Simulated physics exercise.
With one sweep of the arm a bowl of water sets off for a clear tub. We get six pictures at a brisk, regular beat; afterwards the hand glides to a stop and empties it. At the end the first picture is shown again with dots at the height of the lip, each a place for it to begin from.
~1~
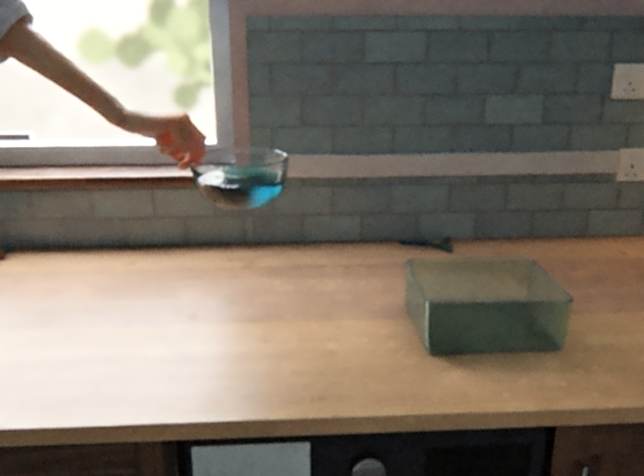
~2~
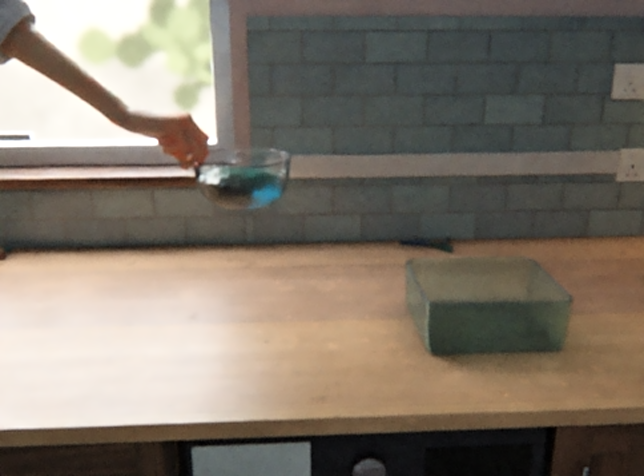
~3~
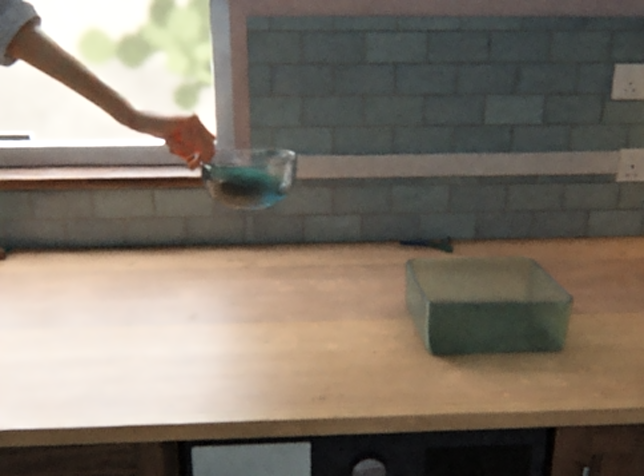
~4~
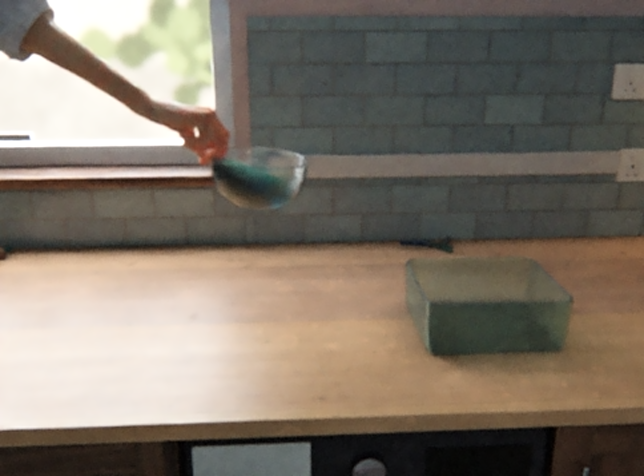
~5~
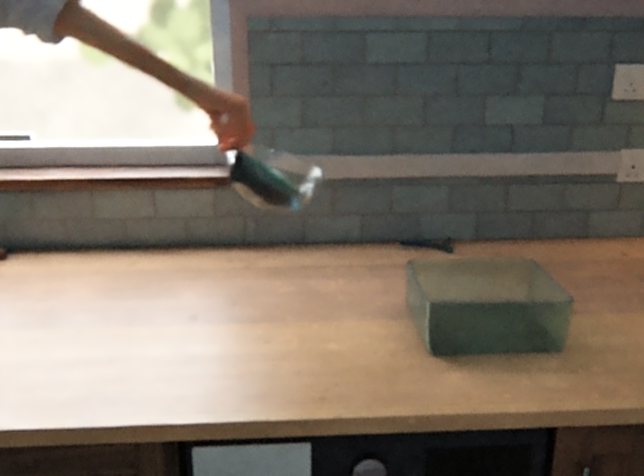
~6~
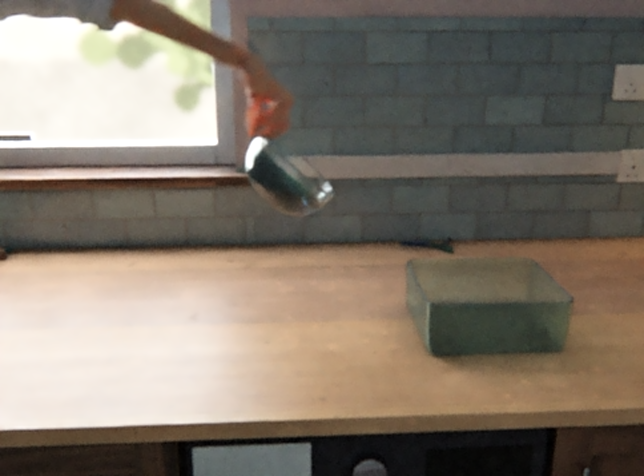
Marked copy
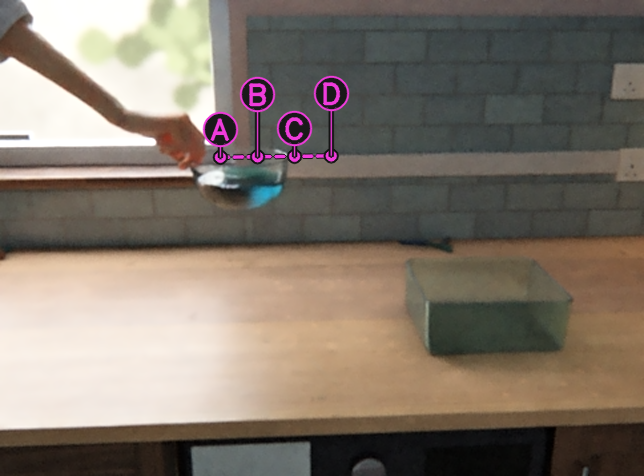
A hand held a clear glass bowl of bluish water above a wooden counter, moved it slowly right, then swept up and tilted it steeply toward the right, while a clear tub sat still.
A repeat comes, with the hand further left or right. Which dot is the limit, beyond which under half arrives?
Dot D just does it.
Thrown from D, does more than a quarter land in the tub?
Yes.
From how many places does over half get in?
One.
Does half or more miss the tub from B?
Yes.
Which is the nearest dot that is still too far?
That would be C.
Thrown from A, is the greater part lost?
Yes, it does.
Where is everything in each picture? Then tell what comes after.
Upright, lip at (286, 156); tub from (425, 352) to (563, 348); nothing has left yet, in the first picture.
Upright, lip at (289, 156); nothing has left yet, in the second picture.
Upright, lip at (295, 156); nothing has left yet, in the third picture.
Tipped about 5°, lip at (307, 160); nothing has left yet, in the fourth picture.
Tipped about 20°, lip at (323, 173); nothing has left yet, in the fifth picture.
Tipped about 42°, lip at (334, 192); nothing has left yet, in the sixth picture.
On the marked copy, A at (220, 157); B at (257, 156); C at (294, 156); D at (331, 155).
For dot A, about 0 % lands in the tub, 100 % falls short.
For dot B, about 0 % lands in the tub, 99 % falls short.
For dot C, about 21 % lands in the tub, 75 % falls short and 4 % goes beside or beyond.
For dot D, about 66 % lands in the tub, 17 % falls short and 17 % goes beside or beyond.
